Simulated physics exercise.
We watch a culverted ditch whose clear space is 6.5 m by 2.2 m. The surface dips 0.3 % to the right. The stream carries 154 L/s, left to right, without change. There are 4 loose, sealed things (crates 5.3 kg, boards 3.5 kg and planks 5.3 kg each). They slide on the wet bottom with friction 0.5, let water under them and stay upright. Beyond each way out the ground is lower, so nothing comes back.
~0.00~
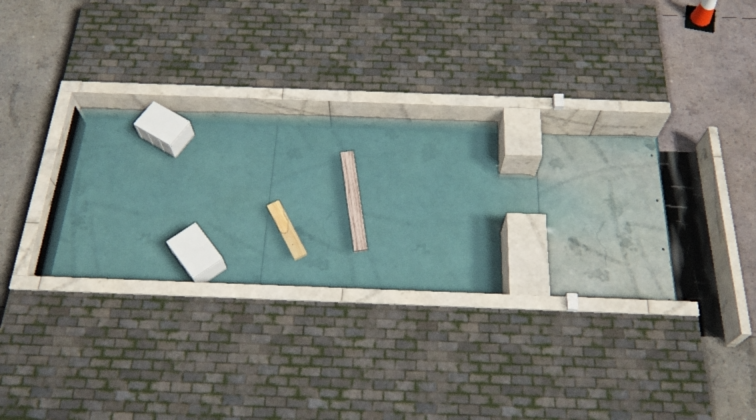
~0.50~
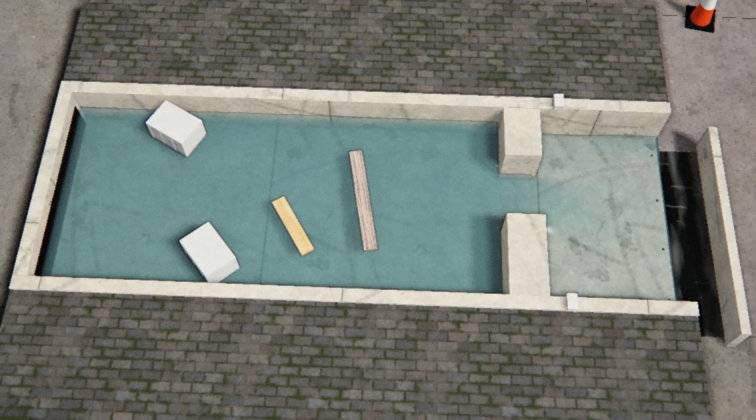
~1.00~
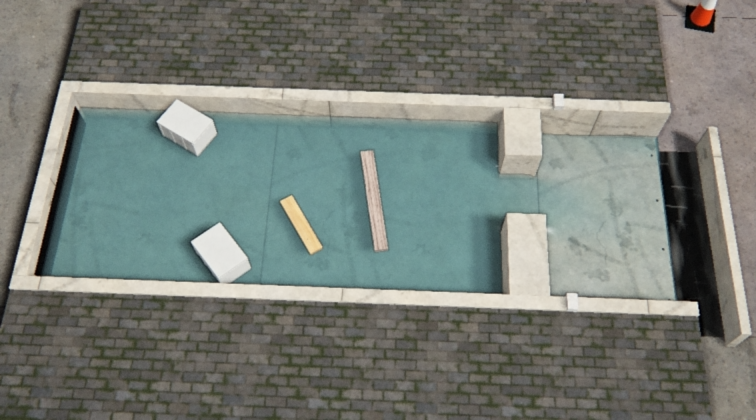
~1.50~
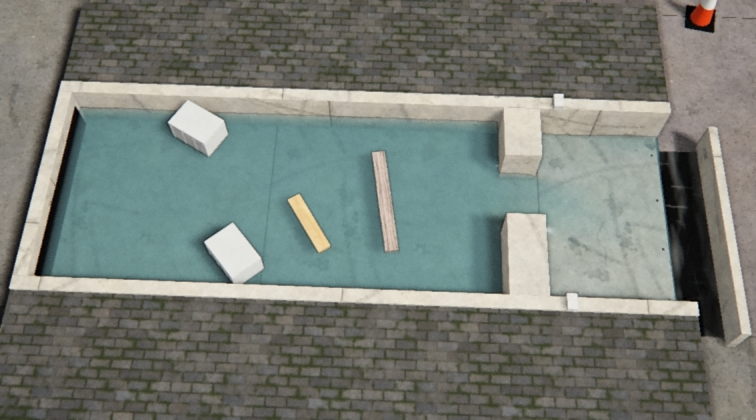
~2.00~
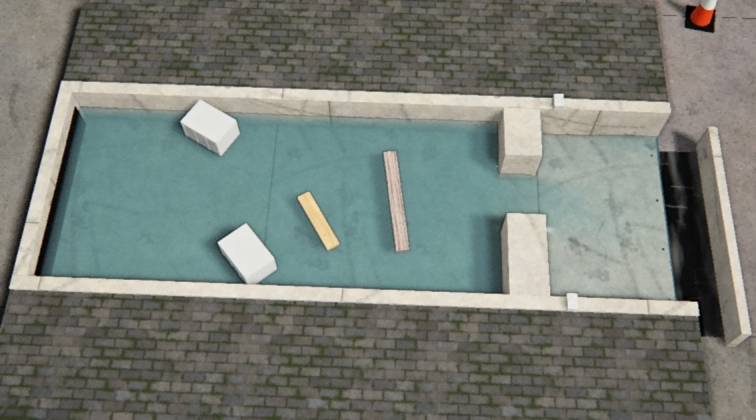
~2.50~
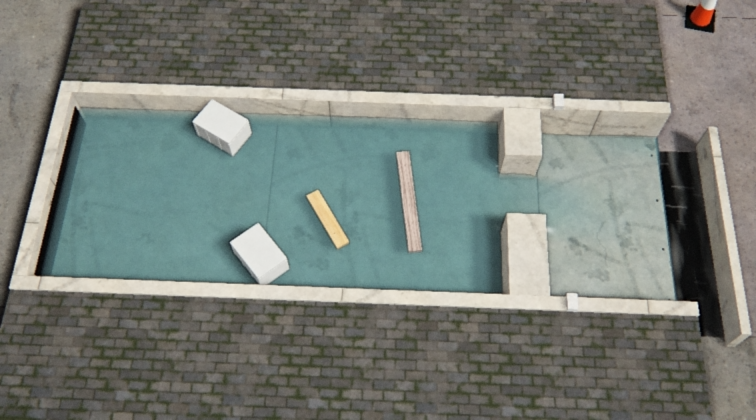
The clip opens on a pale-walled channel of blue-green water, with two white boxes floating at left and two narrow wooden pieces nearer the middle. All four then drift slowly and steadily rightward, ending a short way along, with the longer piece still left of the gap between the pale blocks.
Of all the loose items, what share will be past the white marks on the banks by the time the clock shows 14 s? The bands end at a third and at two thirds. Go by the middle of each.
Share: Under a third.
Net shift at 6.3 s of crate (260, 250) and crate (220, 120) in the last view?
In that order: 150 cm, 150 cm.
After 3.5 s 0 of 4 are over the mark; 4 afloat.
After 6.3 s 0 of 4 are over the mark; 4 afloat.
After 10.0 s 0 of 4 are over the mark; 4 afloat.
After 14.0 s 0 of 4 are over the mark; 4 afloat.
